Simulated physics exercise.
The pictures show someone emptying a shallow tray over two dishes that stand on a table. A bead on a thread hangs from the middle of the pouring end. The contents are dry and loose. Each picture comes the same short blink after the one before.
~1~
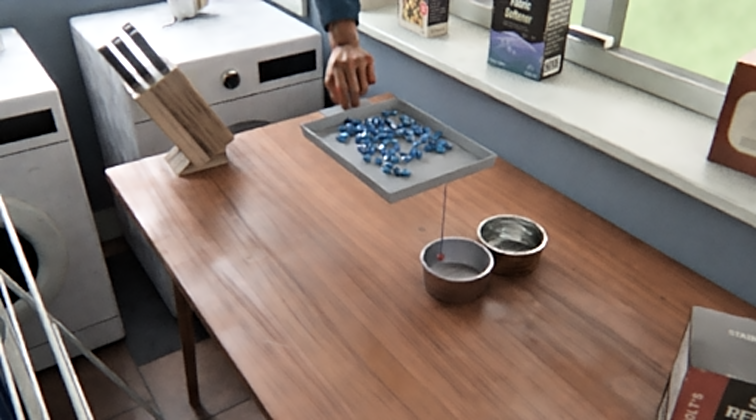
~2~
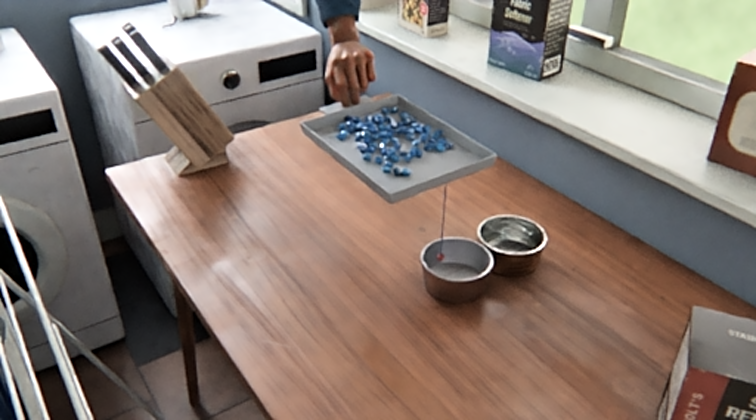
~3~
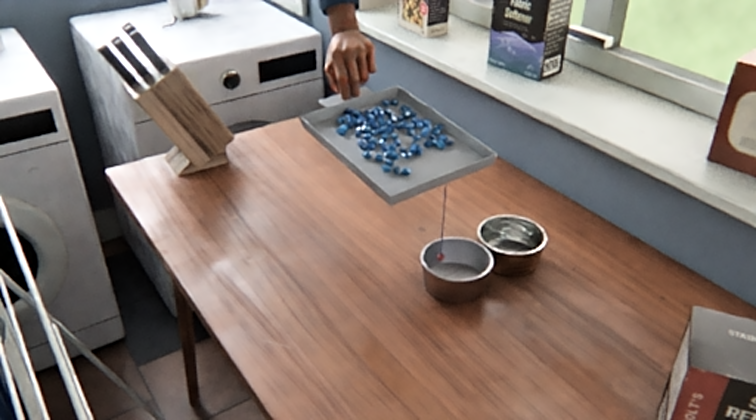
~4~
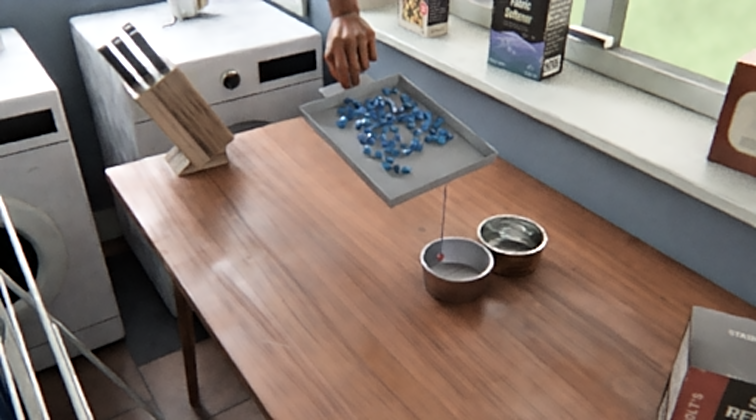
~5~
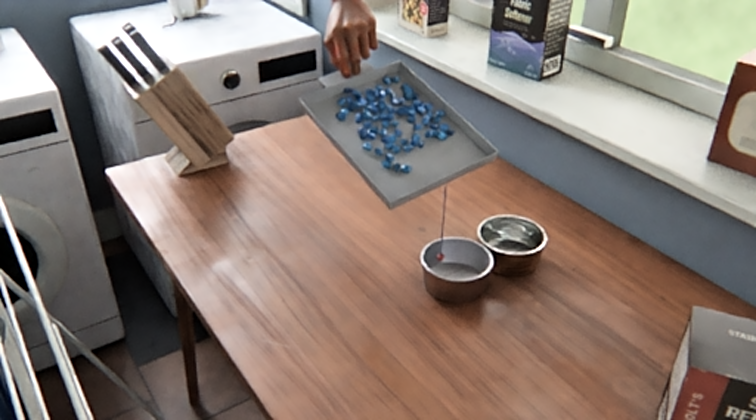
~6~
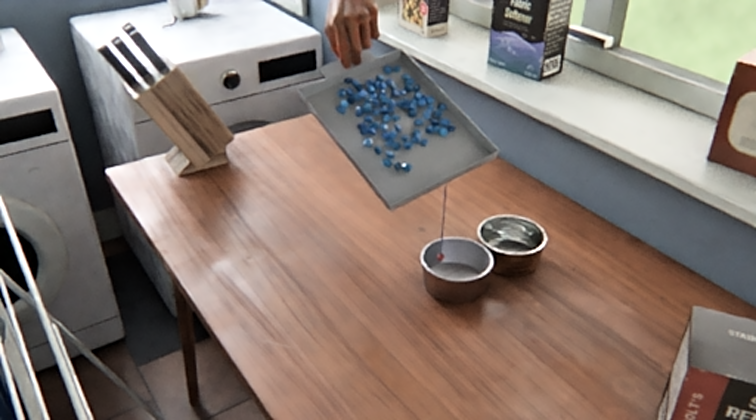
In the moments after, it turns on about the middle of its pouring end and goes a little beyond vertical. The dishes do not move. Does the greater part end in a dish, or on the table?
Caught overall: Under half.
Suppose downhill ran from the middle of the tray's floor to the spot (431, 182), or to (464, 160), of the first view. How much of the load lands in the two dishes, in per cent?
About 10 and 70 per cent.
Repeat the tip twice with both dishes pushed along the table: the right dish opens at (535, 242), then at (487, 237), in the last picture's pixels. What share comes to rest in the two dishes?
First some 0, then 0 per cent.
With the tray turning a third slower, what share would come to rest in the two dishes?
About 0 per cent.
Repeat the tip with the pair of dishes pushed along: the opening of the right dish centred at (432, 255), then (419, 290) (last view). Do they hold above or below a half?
In turn: Not half; above a half.
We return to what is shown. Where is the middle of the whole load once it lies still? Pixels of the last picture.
Close to (409, 325).
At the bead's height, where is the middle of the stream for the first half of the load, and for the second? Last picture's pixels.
At about (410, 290), then at (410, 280).
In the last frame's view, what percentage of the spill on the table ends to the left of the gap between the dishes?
Near 100 %.
Soon after the last picture, tray tipped steeply; nearly all on the tray; a small part in the air.
A little later, tray tipped past a quarter turn; about a quarter on the tray; about two thirds outside both; a small part in the air.
Later still, tray tipped past a quarter turn; all outside both.
At rest, tray tipped past a quarter turn; none in the left dish; none in the right dish; all outside both.
